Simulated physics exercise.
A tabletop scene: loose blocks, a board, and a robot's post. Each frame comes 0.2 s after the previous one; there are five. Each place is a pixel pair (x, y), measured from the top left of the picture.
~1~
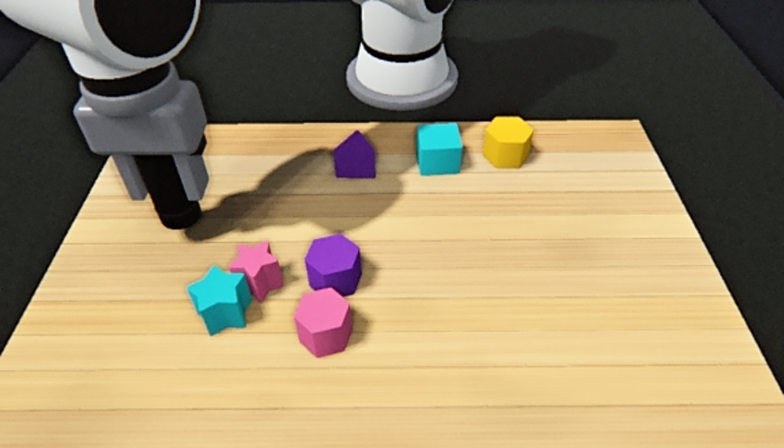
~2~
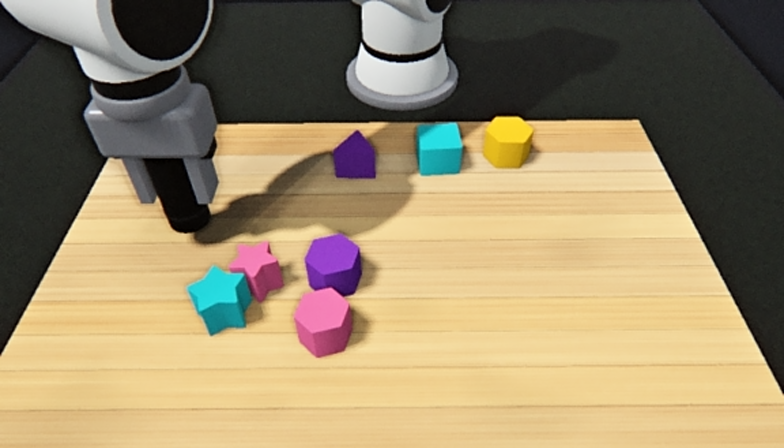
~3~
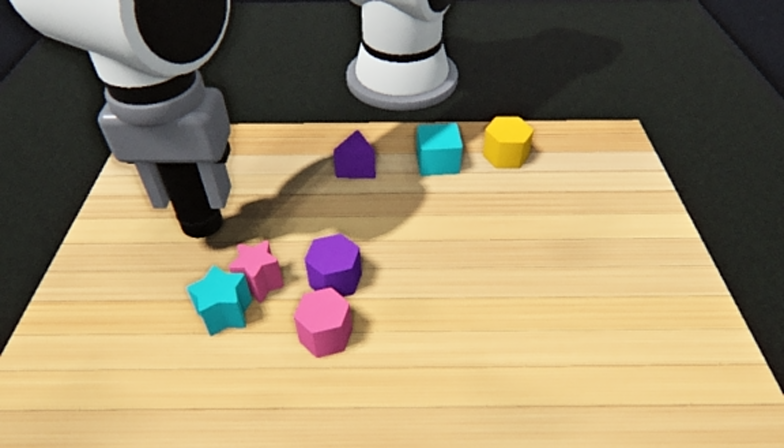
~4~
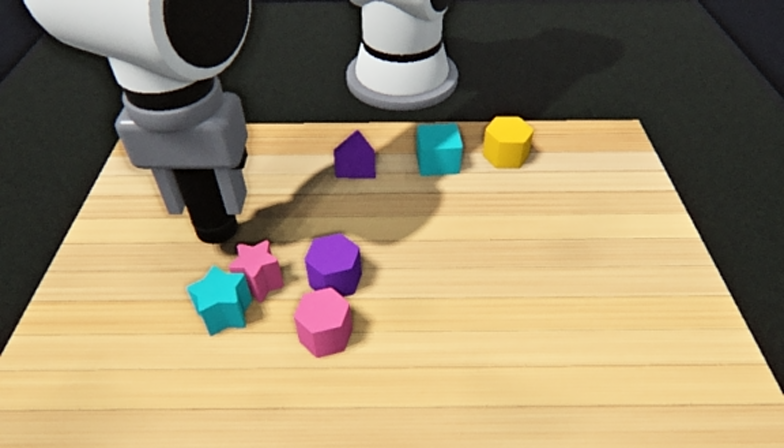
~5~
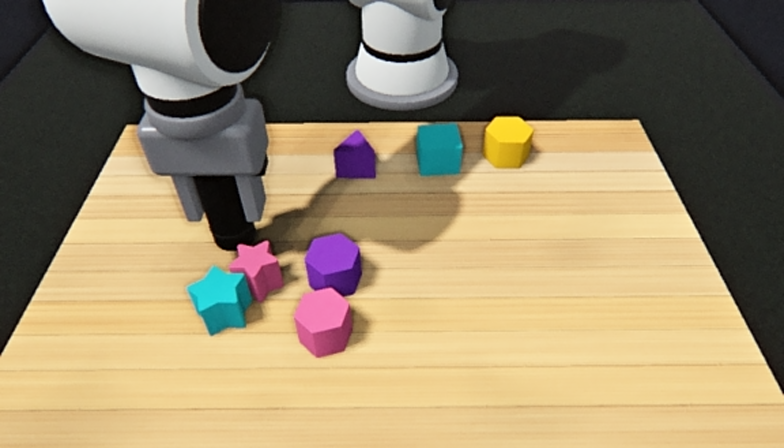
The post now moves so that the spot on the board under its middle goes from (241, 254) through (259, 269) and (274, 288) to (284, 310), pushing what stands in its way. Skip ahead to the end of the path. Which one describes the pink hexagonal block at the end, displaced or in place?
That block is shifted.
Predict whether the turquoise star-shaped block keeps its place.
It leaves its spot.
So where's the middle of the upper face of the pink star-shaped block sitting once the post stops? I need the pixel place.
I think it will end close to (287, 316).
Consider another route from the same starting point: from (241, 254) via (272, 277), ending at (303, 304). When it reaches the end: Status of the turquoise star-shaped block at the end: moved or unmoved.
From what I can tell, it won't keep its place.
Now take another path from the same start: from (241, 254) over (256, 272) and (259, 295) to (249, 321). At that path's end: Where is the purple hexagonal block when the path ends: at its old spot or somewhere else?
At the moment the path ends, the purple hexagonal block still stands where it did.
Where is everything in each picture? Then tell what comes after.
The first frame shows lower end of the post (182, 217), tops of blocks, turquoise star-shaped block (216, 287), pink star-shaped block (253, 257), pink hexagonal block (322, 309), purple hexagonal block (332, 253).
The second frame shows post (191, 220), blocks as before.
The third frame shows post (203, 225), blocks as before.
The fourth frame shows post (218, 231), blocks as before.
The fifth frame shows post (236, 237), turquoise star-shaped block (216, 287), pink star-shaped block (253, 257), pink hexagonal block (322, 309), purple hexagonal block (332, 253).
The first path, step by step. Halfway along, post (263, 262); turquoise star-shaped block (220, 296), turned 40° clockwise; pink star-shaped block (271, 282).
At the end, post (280, 294); turquoise star-shaped block (220, 297), turned 45° clockwise; pink star-shaped block (287, 316); pink hexagonal block (339, 327), turned 15° anticlockwise; purple hexagonal block not moved.
